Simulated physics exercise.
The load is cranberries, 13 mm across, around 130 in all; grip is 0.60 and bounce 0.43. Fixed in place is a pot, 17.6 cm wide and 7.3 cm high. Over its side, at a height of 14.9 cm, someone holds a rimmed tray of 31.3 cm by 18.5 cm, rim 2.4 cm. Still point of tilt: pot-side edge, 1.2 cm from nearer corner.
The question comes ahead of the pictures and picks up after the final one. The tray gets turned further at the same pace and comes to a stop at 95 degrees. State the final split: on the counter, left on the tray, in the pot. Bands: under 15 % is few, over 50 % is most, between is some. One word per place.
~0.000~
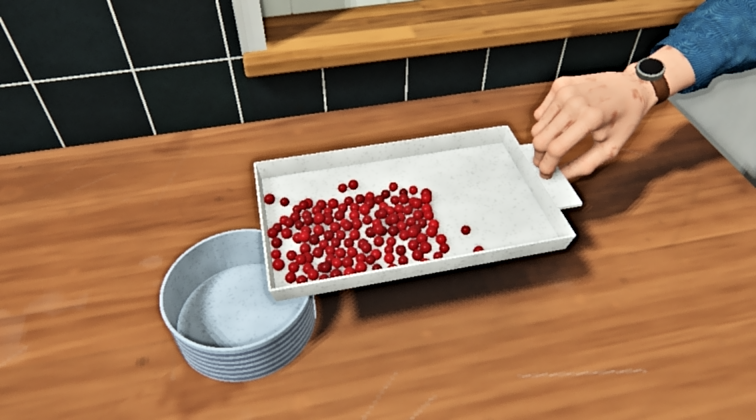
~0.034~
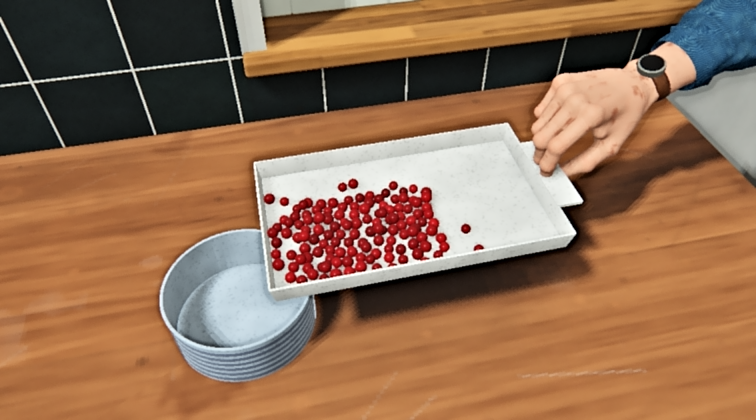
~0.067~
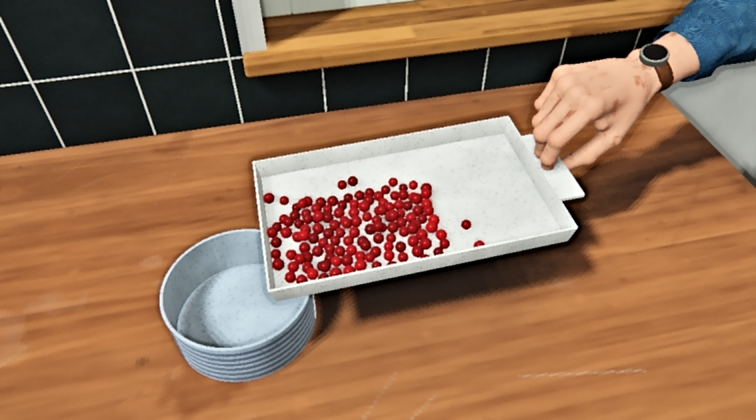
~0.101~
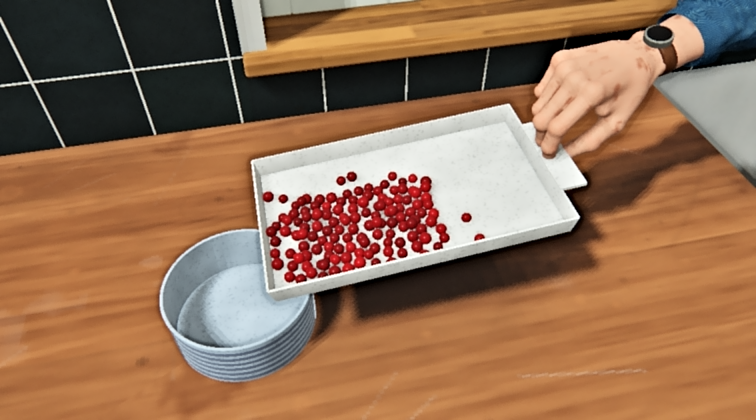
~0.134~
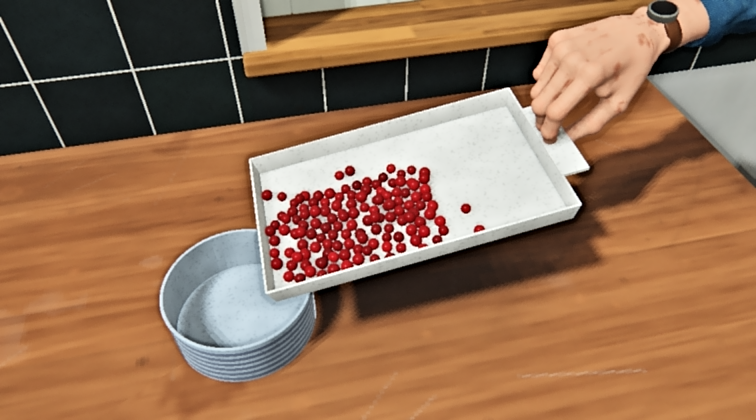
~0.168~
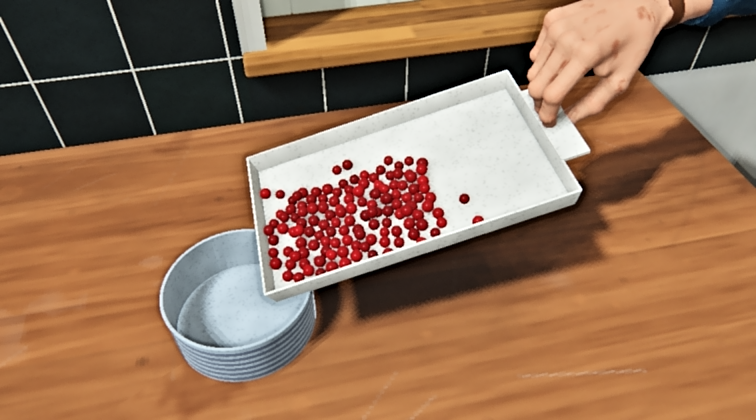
Counter: Some, tray: Few, pot: Most.
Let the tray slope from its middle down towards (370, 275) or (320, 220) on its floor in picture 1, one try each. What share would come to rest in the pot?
The share comes to about 0 in a hundred, then about 90 in a hundred.
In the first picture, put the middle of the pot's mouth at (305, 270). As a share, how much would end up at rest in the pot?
Roughly 0 per cent.
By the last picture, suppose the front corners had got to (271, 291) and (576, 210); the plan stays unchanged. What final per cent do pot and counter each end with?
Pot 0, counter 100.
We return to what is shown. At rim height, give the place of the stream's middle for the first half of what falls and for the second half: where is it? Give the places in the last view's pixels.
At roughly (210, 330) first, later on at (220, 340).
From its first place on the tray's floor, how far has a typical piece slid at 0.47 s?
I'd say close to 2 centimetres.
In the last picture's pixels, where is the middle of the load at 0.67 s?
Around (256, 226).
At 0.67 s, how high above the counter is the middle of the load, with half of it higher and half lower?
About 22 cm.
Then, at 0.47 s, tilt 54 degrees; the tray holds 100 %, the pot 0 %.
After 0.67 s, tilt 81 degrees; the tray holds 95 %, the pot 0 %.
After 0.99 s, tilt 95 degrees; the tray holds 25 %, the pot 35 %.
By 2.0 s all is still; counter 40 %, tray 0 %, pot 60 %.
